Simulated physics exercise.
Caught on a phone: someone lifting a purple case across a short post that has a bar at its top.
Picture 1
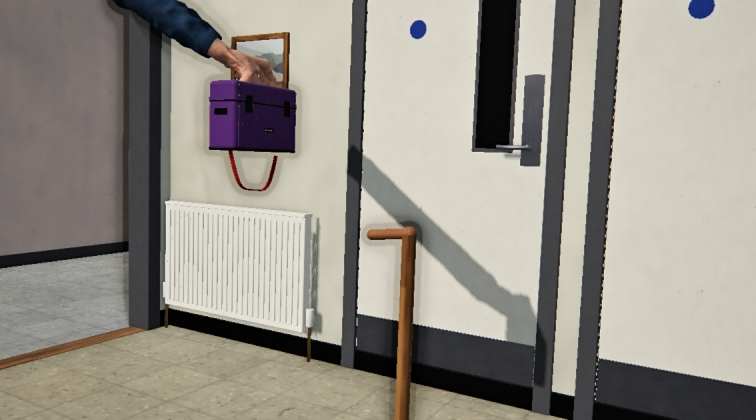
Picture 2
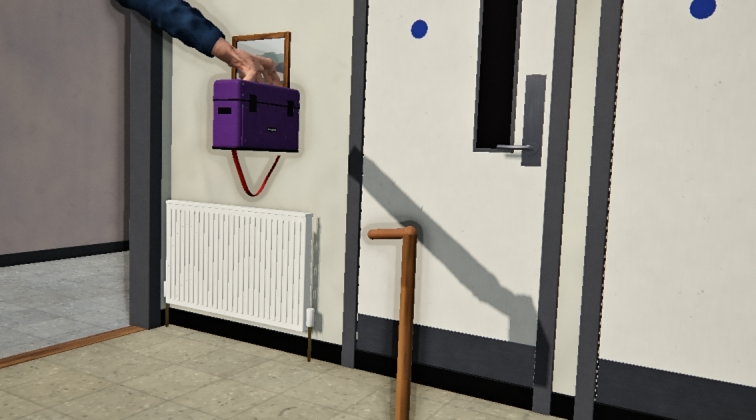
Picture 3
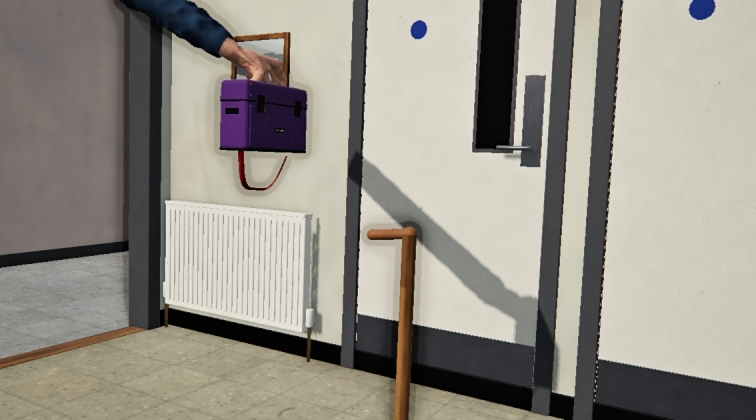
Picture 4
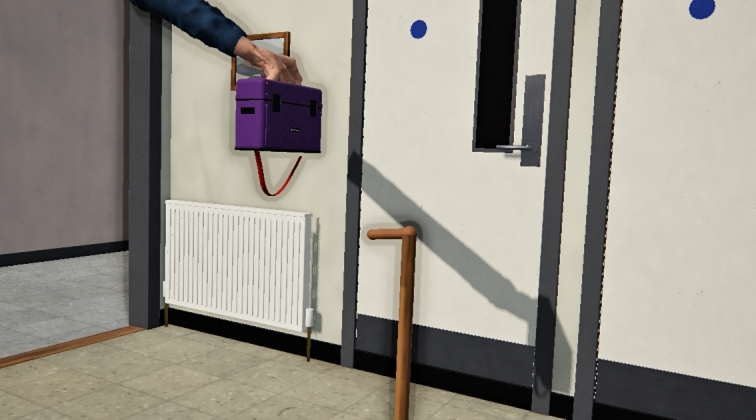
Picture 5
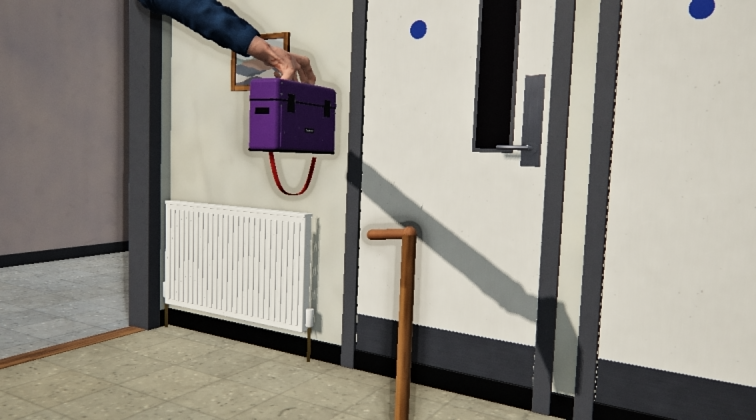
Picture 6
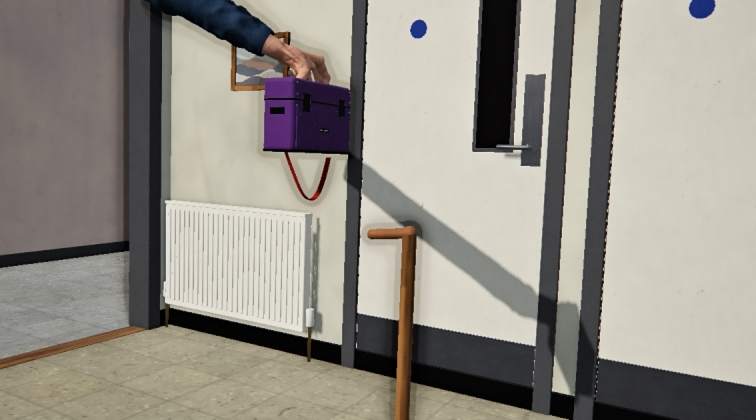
In a hallway, a hand carries a purple case with a dangling red strap slowly rightward.
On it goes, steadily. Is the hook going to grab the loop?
The purple case passes clear.
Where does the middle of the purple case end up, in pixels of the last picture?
It ends at (575, 118).
Then, 0.80 s later than the last view, case over the post near (417, 118).
Then, 1.50 s later than the last view, case past the post near (532, 118).
Finally, case past the post near (575, 118). The purple case goes by freely.
